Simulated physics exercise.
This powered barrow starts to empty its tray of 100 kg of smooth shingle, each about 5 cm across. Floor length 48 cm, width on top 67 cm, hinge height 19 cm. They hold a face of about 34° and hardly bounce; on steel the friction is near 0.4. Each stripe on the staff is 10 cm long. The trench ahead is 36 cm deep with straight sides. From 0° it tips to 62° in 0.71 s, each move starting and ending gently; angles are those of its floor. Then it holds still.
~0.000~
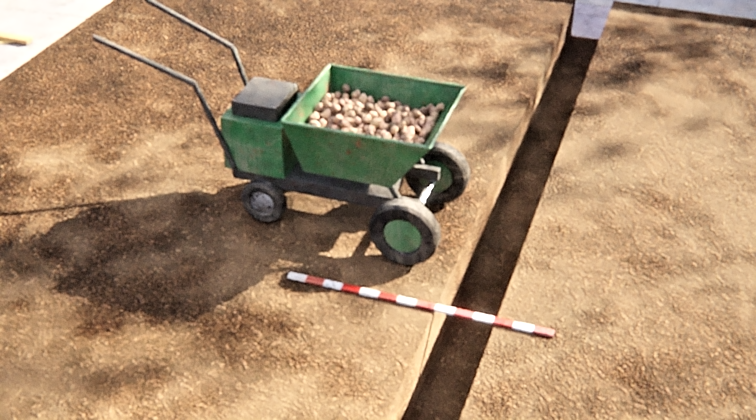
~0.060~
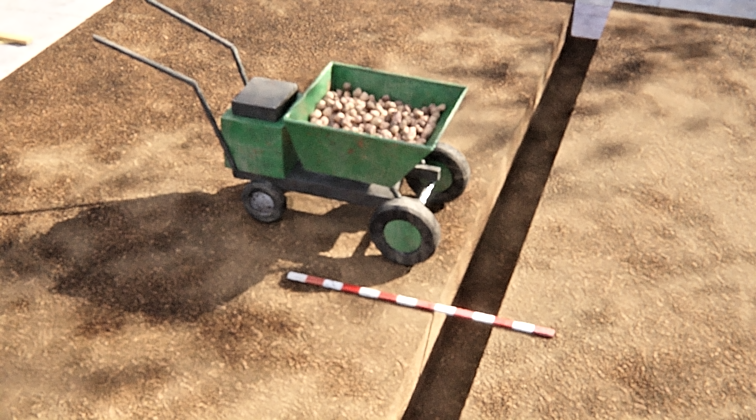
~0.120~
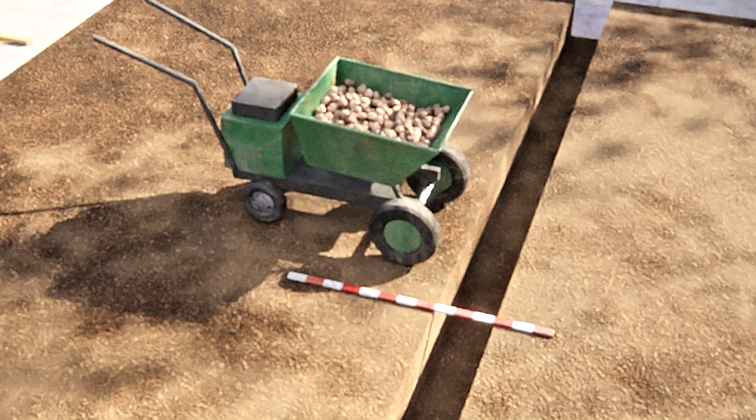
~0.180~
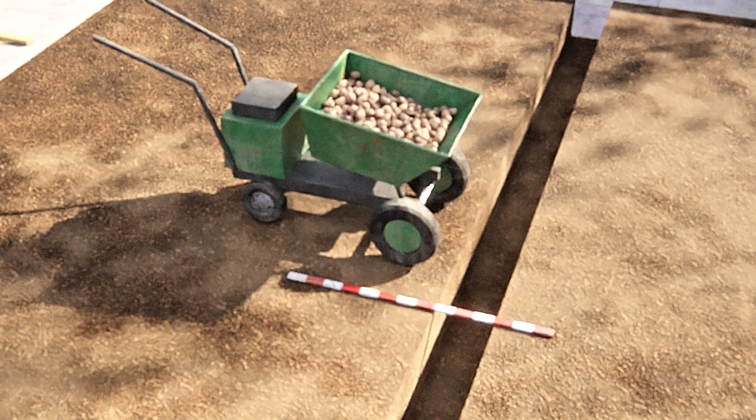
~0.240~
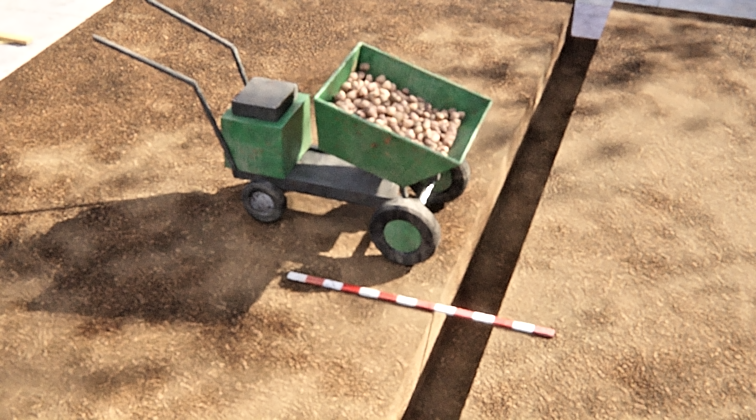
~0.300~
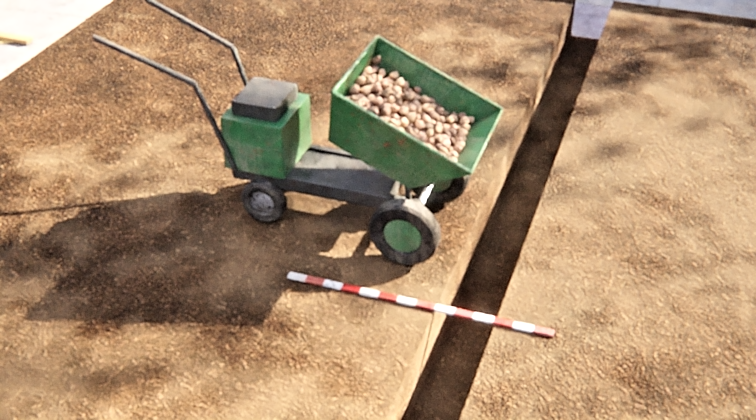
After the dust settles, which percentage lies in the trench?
Some 13 per cent of it.
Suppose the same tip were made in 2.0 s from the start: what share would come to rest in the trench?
It would be near 20 per cent.
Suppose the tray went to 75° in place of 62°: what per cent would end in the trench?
In that case some 5 per cent.
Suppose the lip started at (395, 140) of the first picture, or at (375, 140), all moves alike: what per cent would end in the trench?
Near 40 per cent from the first place, 55 from the second.
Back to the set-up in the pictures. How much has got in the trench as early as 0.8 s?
About 0 per cent by then.
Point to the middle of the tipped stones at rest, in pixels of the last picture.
Their middle is at about (570, 257).
After 0.5 s the floor is at 52°; 100 % in the tray; the foremost stones are at (489, 188).
After 0.8 s the floor is at 62°; 90 % in the tray, 10 % past the trench; the foremost stones are at (558, 227).
After 1.2 s the floor is at 62°; 45 % in the tray, 55 % past the trench; the foremost stones are at (668, 276).
After 3.1 s the floor is at 62°; 13 % in the tray, 13 % in the trench, 74 % past the trench; the foremost stones are past the picture's edge.
